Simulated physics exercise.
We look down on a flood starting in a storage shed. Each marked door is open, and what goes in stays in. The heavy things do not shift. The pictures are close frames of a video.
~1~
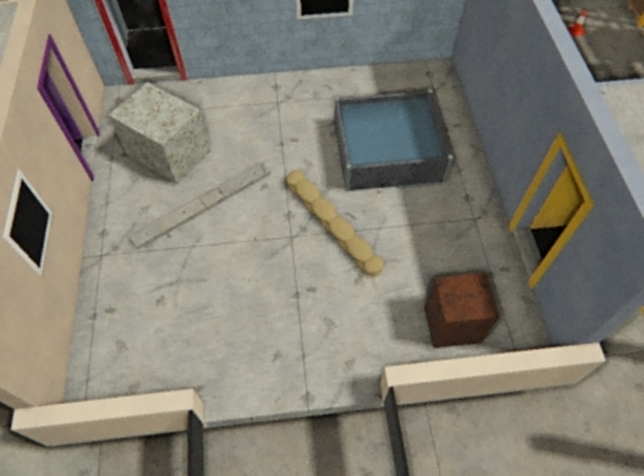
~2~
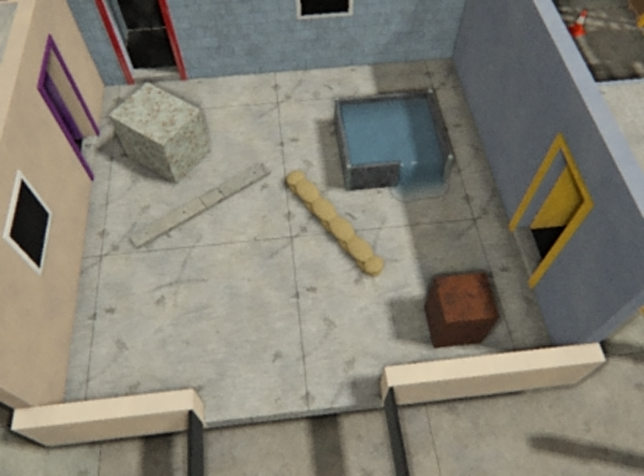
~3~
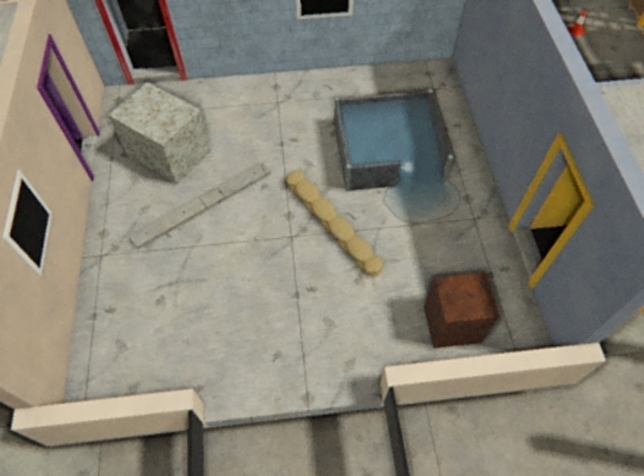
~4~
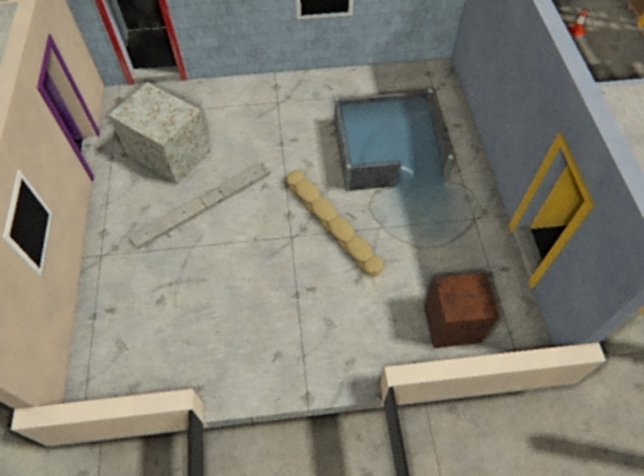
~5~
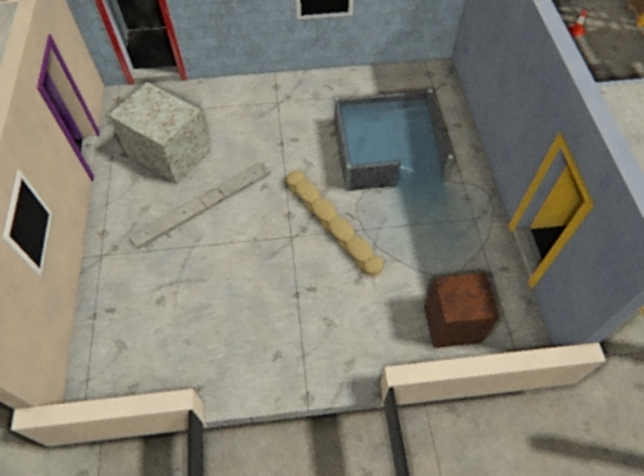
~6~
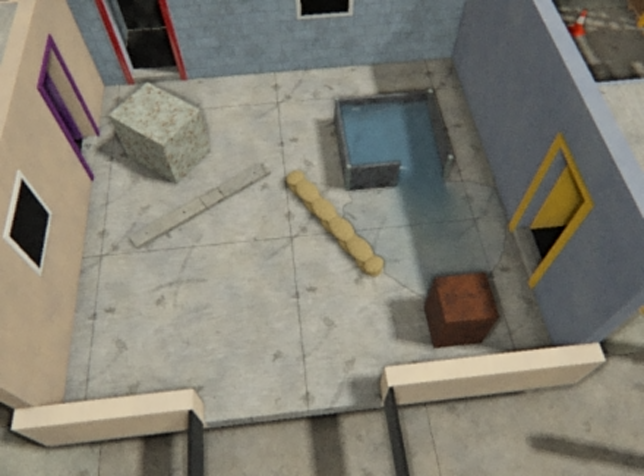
Water poured out through a gap at the front right corner of the blue-filled tank and spread in a thin, widening sheet across the concrete floor, while the blocks and beams nearby stayed still.
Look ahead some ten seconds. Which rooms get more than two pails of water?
The purple door holds within the limit; the yellow door holds within the limit; the red door holds within the limit.
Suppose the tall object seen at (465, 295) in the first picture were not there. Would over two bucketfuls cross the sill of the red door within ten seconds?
In short: Red lets less in.
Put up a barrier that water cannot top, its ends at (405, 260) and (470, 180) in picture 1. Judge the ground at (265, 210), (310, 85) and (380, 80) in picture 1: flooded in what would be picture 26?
In turn: Not flooded, flooded, clear.
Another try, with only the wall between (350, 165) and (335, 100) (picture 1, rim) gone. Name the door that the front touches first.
First comes the red one.
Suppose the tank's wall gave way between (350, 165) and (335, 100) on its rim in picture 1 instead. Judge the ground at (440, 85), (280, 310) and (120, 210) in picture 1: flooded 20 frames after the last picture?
In that order: Dry, dry, awash.
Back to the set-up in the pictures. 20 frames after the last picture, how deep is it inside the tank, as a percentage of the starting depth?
Near 38 in a hundred.
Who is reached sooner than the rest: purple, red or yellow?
I say the yellow one.
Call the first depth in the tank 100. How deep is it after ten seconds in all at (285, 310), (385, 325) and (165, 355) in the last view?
In that order: 4, 8 and 6 per cent.
A moment on, water covers 15 % of the floor; the purple door not reached, the yellow door wet at the sill, nothing in, the red door not reached.
Next, water covers 20 % of the floor; the purple door not reached, the yellow door under two buckets in, the red door not reached.
Then, water covers 25 % of the floor; the purple door not reached, the yellow door under two buckets in, the red door not reached.
Later, water covers 40 % of the floor; the purple door not reached, the yellow door under two buckets in, the red door not reached.
In the end, water covers 60 % of the floor; the purple door wet at the sill, nothing in, the yellow door under two buckets in, the red door not reached.
